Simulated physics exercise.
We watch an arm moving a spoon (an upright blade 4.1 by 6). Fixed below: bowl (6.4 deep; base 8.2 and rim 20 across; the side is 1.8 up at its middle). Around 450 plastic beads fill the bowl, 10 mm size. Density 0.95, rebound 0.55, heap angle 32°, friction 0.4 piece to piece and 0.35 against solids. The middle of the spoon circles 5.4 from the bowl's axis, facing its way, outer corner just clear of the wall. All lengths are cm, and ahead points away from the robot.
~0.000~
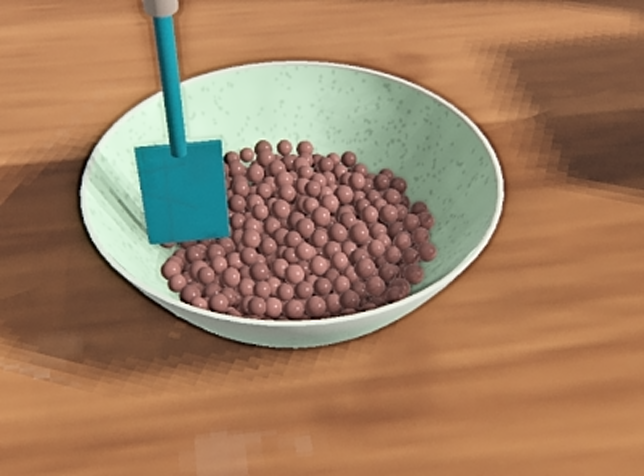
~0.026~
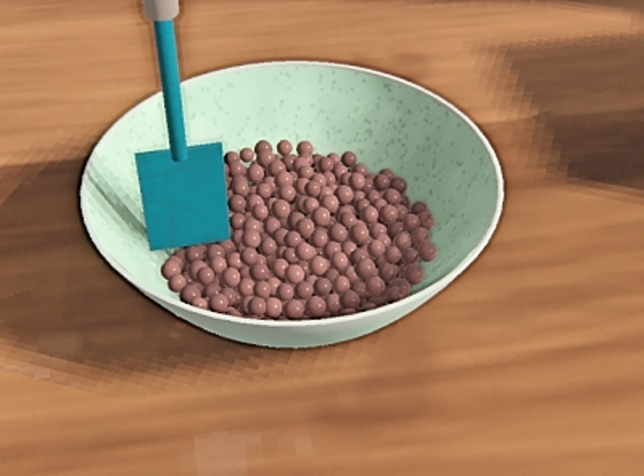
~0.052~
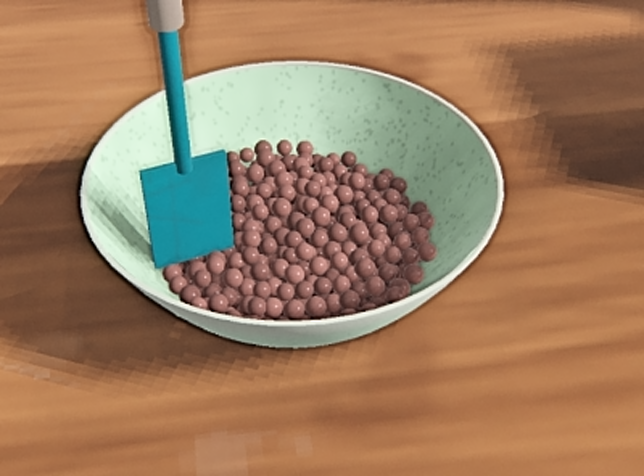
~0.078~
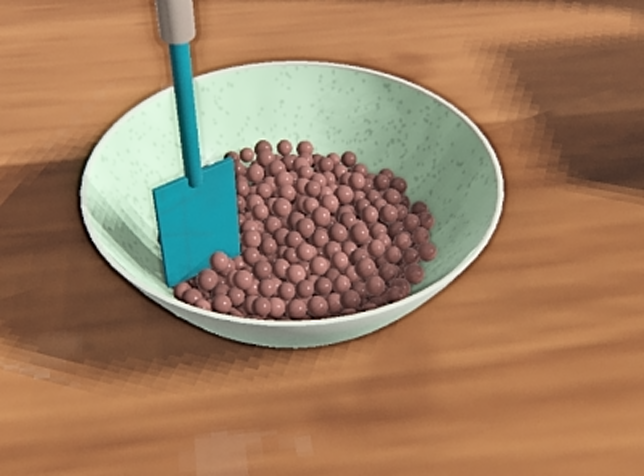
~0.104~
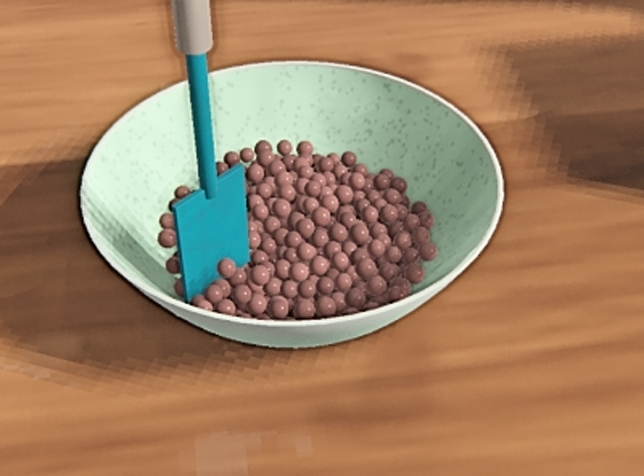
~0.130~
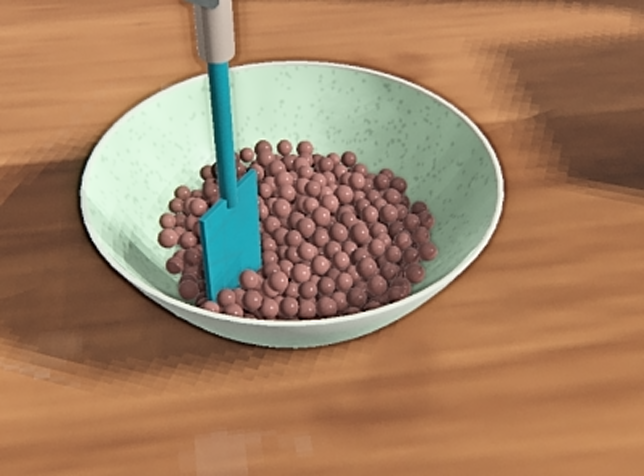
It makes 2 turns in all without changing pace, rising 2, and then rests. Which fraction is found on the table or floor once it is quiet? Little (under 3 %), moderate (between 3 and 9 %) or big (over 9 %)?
Answer: Little; under 3 % of the plastic beads finish on the table or floor.
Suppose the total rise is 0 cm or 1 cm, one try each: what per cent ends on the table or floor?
Some 0 and 0 per cent.
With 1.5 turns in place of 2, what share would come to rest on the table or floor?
In that case some 0 per cent.
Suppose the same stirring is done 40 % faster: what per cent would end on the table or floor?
It would be near 0 per cent.
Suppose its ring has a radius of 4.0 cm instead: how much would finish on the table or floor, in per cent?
In that case some 0 per cent.
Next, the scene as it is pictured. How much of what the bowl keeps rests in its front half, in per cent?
Roughly 45 per cent.
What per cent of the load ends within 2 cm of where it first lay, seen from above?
Some 70 per cent.
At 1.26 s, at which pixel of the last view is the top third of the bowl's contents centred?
At about (272, 219).
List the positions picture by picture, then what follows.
Spoon neck at (175, 118), 0° round; upper third of the load around (303, 222), from x 165 to 425, top at y 150; 447 in the bowl, in the first picture.
Spoon neck at (175, 122), 4° round; upper third of the load around (303, 222), from x 165 to 425, top at y 150, in the second picture.
Spoon neck at (180, 134), 15° round; upper third of the load around (303, 222), from x 165 to 425, top at y 150, in the third picture.
Spoon neck at (190, 147), 27° round; upper third of the load around (302, 223), from x 165 to 425, top at y 150, in the fourth picture.
Spoon neck at (206, 158), 39° round; upper third of the load around (303, 223), from x 165 to 425, top at y 150, in the fifth picture.
Spoon neck at (226, 167), 51° round; upper third of the load around (304, 225), from x 165 to 425, top at y 150; 447 in the bowl, in the sixth picture.
By 0.69 s, 315° round, highest piece 6 above the table; 447 in the bowl.
By 1.26 s, 219° round, highest piece 5 above the table; 447 in the bowl.
By 1.74 s, 0° round, highest piece 5 above the table; 447 in the bowl.
By 2.44 s, 0° round, highest piece 5 above the table; 447 in the bowl.
Final count, 447 in the bowl. That is 0 % on the table or floor.
